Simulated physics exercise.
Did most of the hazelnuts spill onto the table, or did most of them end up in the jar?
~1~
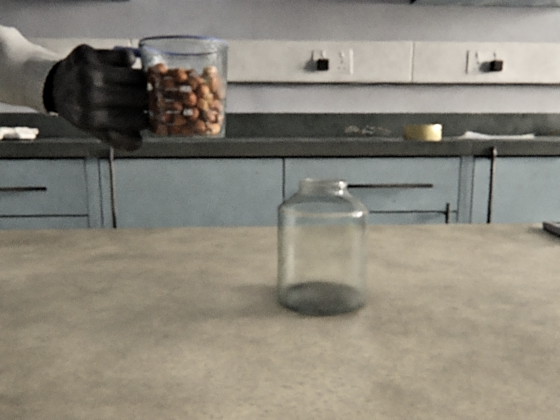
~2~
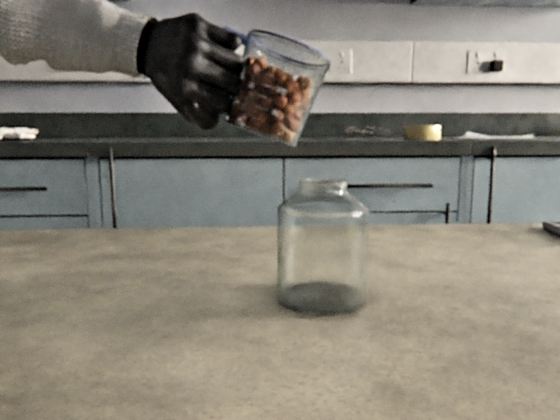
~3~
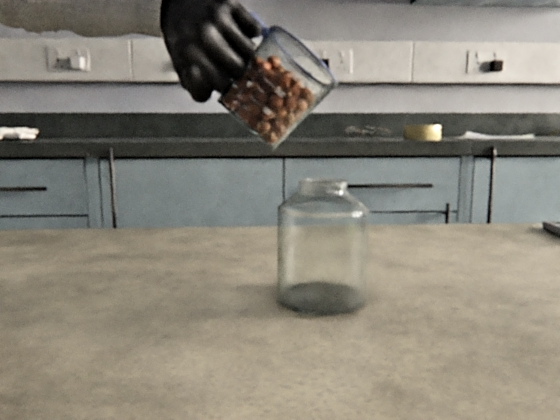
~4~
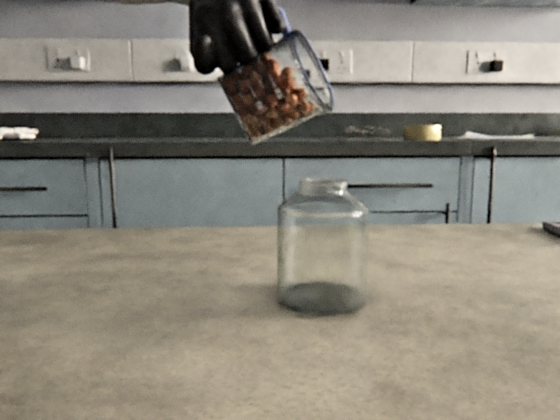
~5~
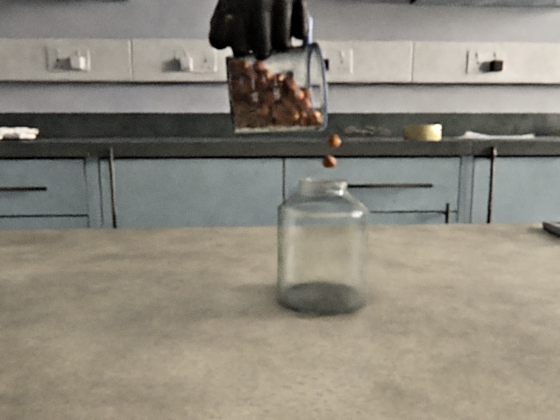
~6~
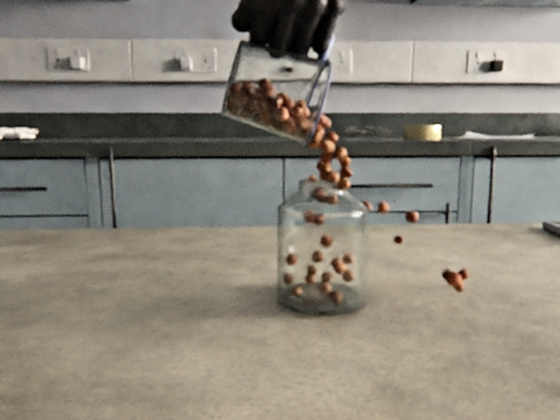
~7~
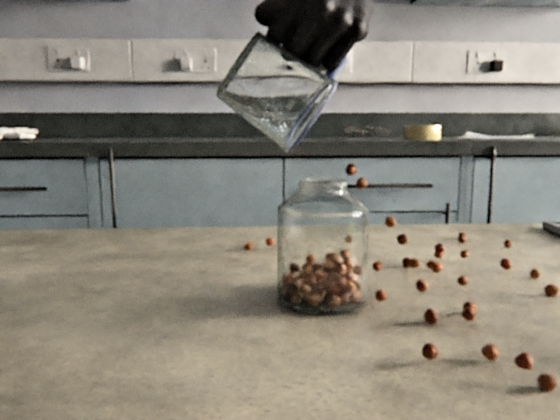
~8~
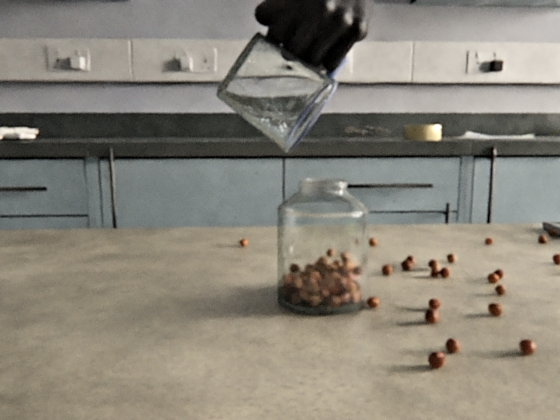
Most of the hazelnuts ended up in the jar. Some spilled onto the table, and the cup above was left empty.
